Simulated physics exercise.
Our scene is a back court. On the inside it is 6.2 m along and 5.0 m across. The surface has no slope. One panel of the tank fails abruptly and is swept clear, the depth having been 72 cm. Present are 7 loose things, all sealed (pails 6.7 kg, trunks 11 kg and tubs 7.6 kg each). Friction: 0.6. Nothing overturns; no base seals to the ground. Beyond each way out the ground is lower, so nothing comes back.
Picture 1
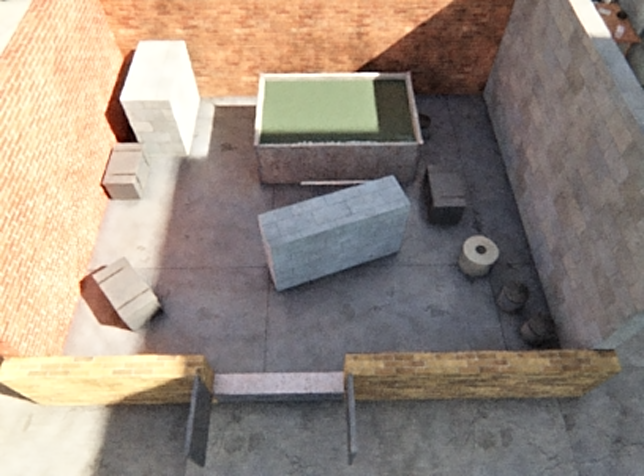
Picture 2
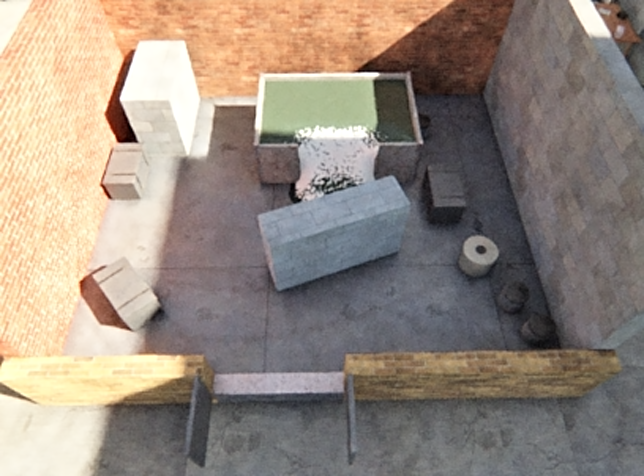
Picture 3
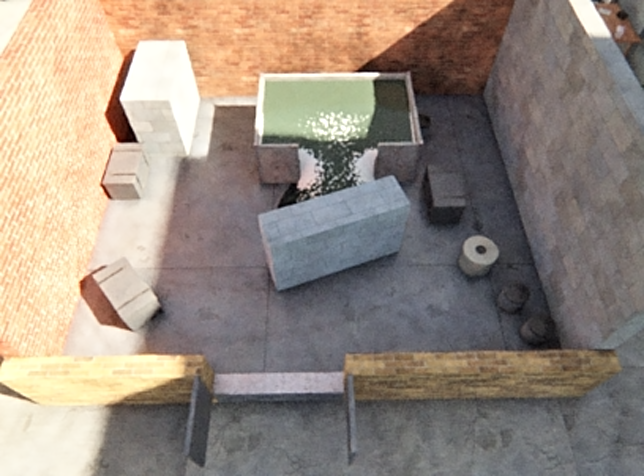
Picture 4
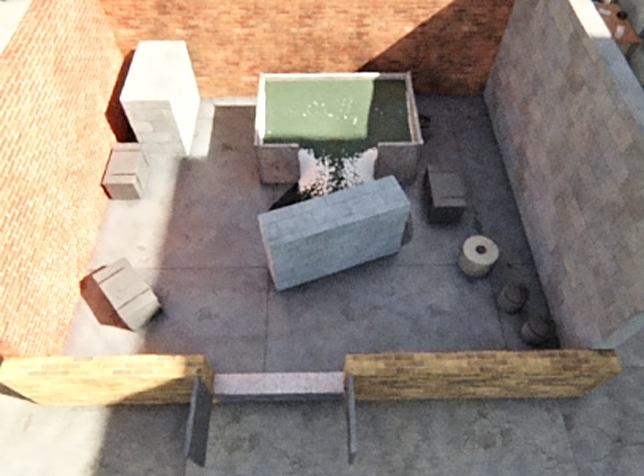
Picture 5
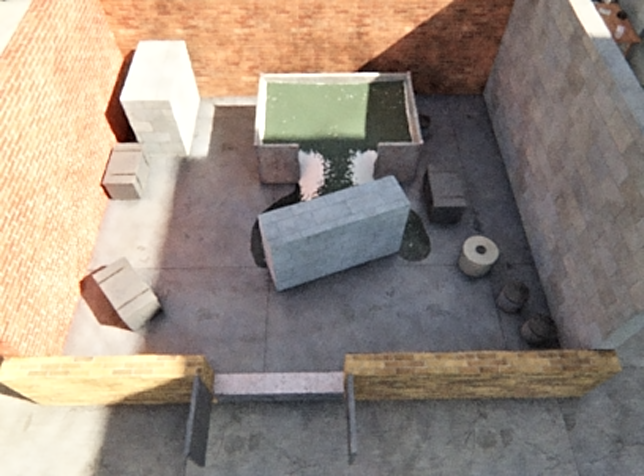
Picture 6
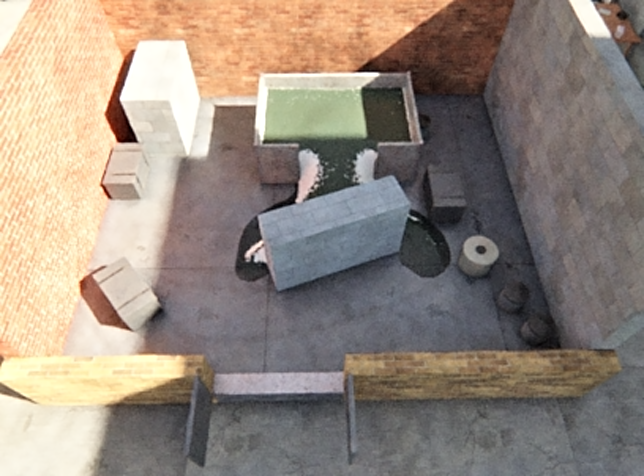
Water bursting through the front of a raised tank in a walled court and spreading around both ends of a grey block.
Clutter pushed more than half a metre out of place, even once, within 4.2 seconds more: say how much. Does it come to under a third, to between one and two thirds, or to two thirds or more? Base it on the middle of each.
The share is in the top band.
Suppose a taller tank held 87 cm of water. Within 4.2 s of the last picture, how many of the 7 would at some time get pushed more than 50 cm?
I count 5 of them in that case.
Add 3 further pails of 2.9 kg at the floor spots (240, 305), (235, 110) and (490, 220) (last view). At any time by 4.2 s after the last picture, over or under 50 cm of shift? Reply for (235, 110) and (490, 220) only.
Listed in order, the answers are inside half a metre followed by beyond half a metre.
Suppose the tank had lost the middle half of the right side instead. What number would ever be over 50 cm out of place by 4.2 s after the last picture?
That gives 4 of them.
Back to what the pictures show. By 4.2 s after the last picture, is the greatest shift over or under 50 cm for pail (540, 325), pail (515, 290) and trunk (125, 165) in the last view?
Listed in sequence: Higher; higher; lower for the last.
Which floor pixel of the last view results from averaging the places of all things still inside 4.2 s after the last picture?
Around (343, 234).
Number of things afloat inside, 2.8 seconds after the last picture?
I'd say 5 of them.
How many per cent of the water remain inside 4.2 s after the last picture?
Around 98 % of the water.
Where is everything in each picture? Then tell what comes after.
A pail at (421, 120), on the bottom; a trunk at (124, 163) rests on the ground; water covers 3.4 m2; 0 of 7 have shifted, in the first picture.
A pail at (421, 120), on the bottom; a trunk at (124, 163) rests on the ground; water covers 4.1 m2; 0 of 7 have shifted, in the second picture.
A pail at (421, 120), on the bottom; a trunk at (124, 163), on the bottom; water covers 5.0 m2; 0 of 7 have shifted, in the third picture.
A pail at (421, 120) rests on the ground; a trunk at (124, 163) rests on the ground; water covers 5.5 m2; 0 of 7 have shifted, in the fourth picture.
A pail at (421, 120), on the bottom; a trunk at (124, 163), on the bottom; water covers 5.8 m2; 0 of 7 have shifted, in the fifth picture.
A pail at (421, 120) rests on the ground; a trunk at (124, 163) rests on the ground; water covers 6.2 m2; 0 of 7 have shifted, in the sixth picture.
Then, 0.4 s after the last picture 0 of 7 are over 50 cm from their spots; 0 afloat.
Then, 1.5 s after the last picture 3 of 7 are over 50 cm from their spots; 2 afloat.
Then, 2.8 s after the last picture 4 of 7 are over 50 cm from their spots; 5 afloat.
Then, 4.2 s after the last picture 5 of 7 are over 50 cm from their spots, and 5 have been at some point; 4 afloat.
